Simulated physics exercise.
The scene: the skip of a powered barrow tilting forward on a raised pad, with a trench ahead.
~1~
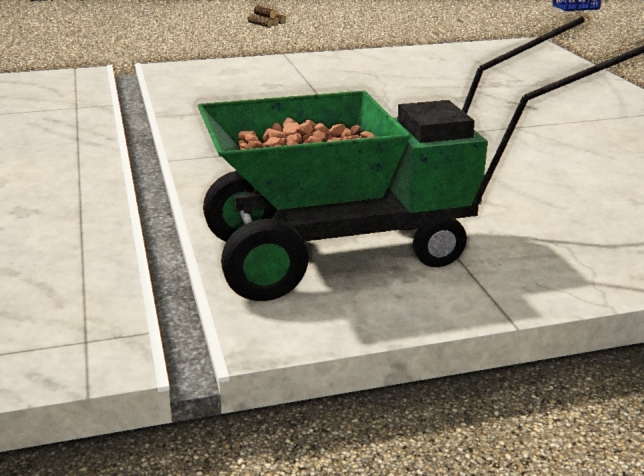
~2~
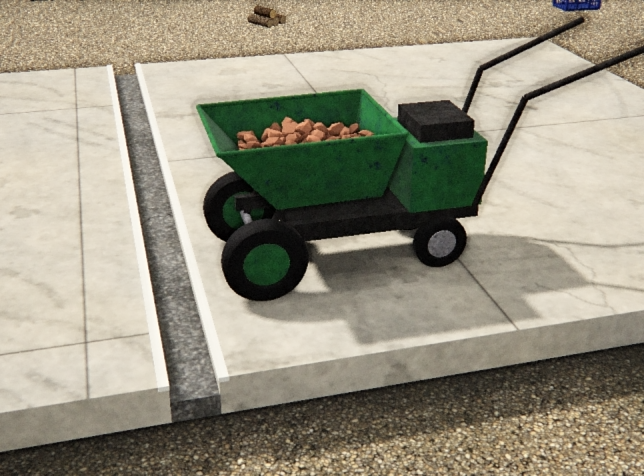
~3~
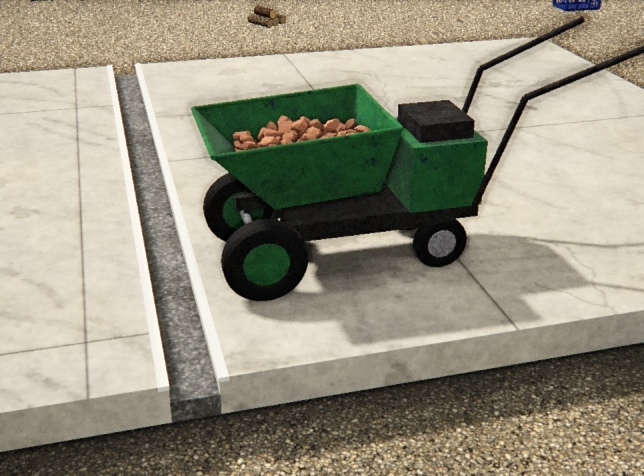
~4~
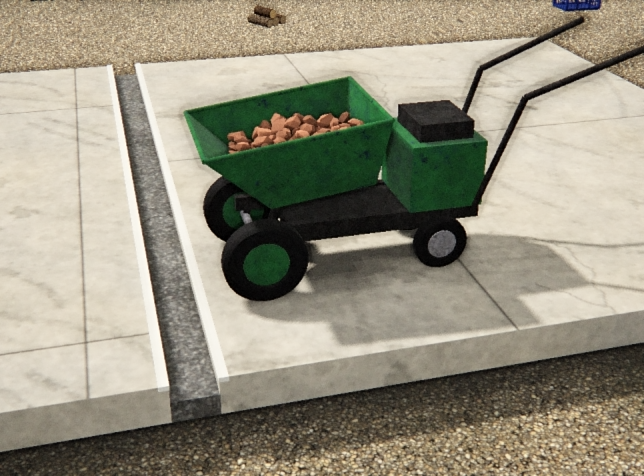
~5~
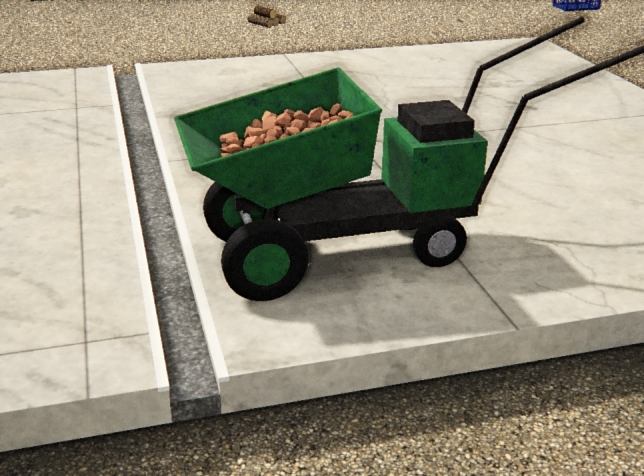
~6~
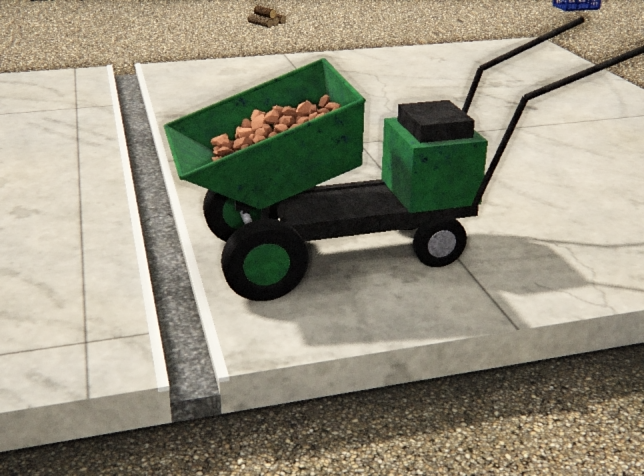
The green skip of a small powered barrow, loaded with reddish rubble, sits level at first, then tilts gradually forward to the left, its rear rising from the black chassis while the wheels stay still beside a narrow trench between pale slabs.
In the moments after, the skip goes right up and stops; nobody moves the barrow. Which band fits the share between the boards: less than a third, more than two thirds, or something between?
The trench ends with less than a third of it.
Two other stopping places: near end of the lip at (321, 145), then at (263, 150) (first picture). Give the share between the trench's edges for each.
Near 40 % and 30 %.
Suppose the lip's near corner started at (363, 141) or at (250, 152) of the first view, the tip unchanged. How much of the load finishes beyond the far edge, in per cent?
The first gives 0 %, the second 70 %.
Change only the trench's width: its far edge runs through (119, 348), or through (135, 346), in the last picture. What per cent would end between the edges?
In turn 20 and 0 in a hundred.
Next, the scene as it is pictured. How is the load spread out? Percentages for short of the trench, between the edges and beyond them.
About: Short 0, between 0, beyond 75 per cent.
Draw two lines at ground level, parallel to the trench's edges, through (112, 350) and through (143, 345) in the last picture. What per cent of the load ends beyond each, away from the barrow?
Roughly 60 per cent, and 80 per cent.
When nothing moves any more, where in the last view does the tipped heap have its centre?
Near (77, 287).
Soon after the last picture, skip tipped steeply; all in the skip.
A little later, skip tipped right over; most in the skip; about a quarter beyond it; a stray few falling.
Later still, skip tipped right over; about a quarter in the skip; most beyond it.
At rest, skip tipped right over; about a quarter in the skip; a stray few in or heaped over the trench; most beyond it.
